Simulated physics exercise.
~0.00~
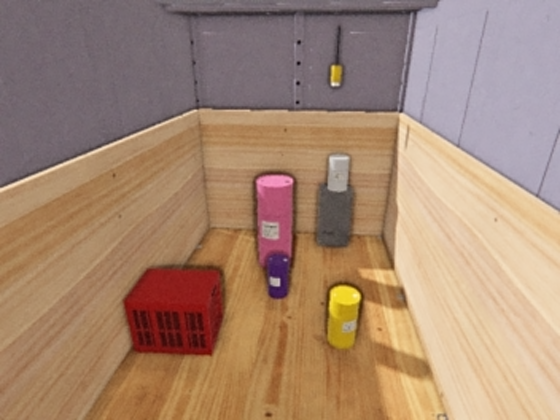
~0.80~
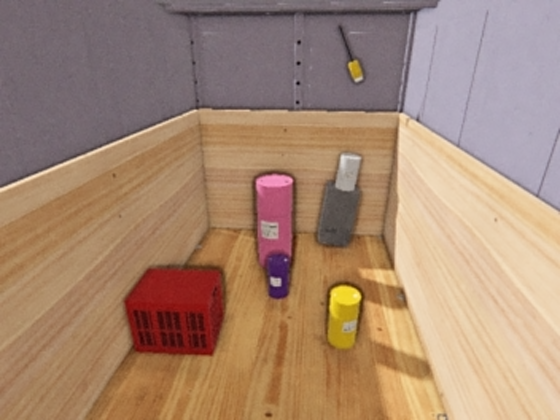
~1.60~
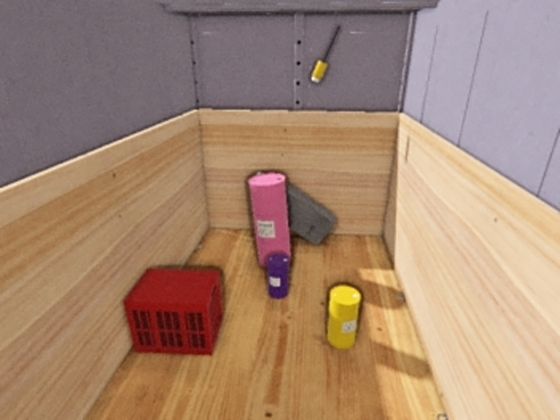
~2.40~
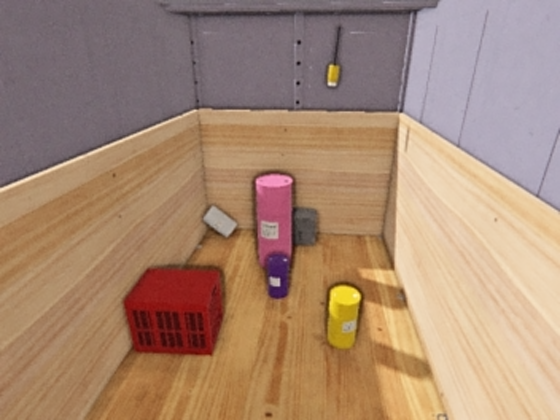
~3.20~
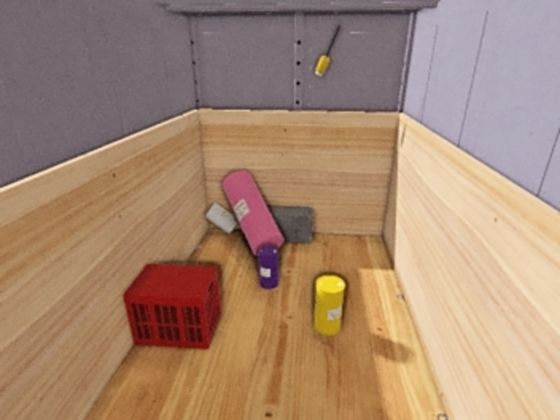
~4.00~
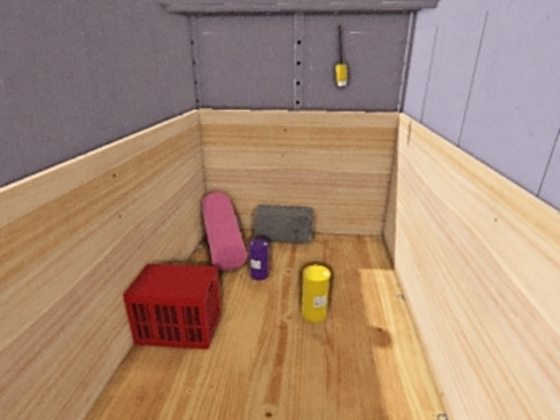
A tall pink drum stands at the back of a wood-sided van bay, seen from behind looking towards the cab, with a white canister perched on a grey box to its right. A small purple canister stands before it, a yellow one nearer on the right, and a red chest on the left, while a yellow-handled tool swings on the back wall. The grey box tips left behind the drum, and the white canister lands by the left wall. The drum then topples left as the purple and yellow canisters shift slightly left, still upright. Finally the drum rests tilted against the left wall, the grey box lies on its side, the white canister is out of sight, and the chest sits in place.
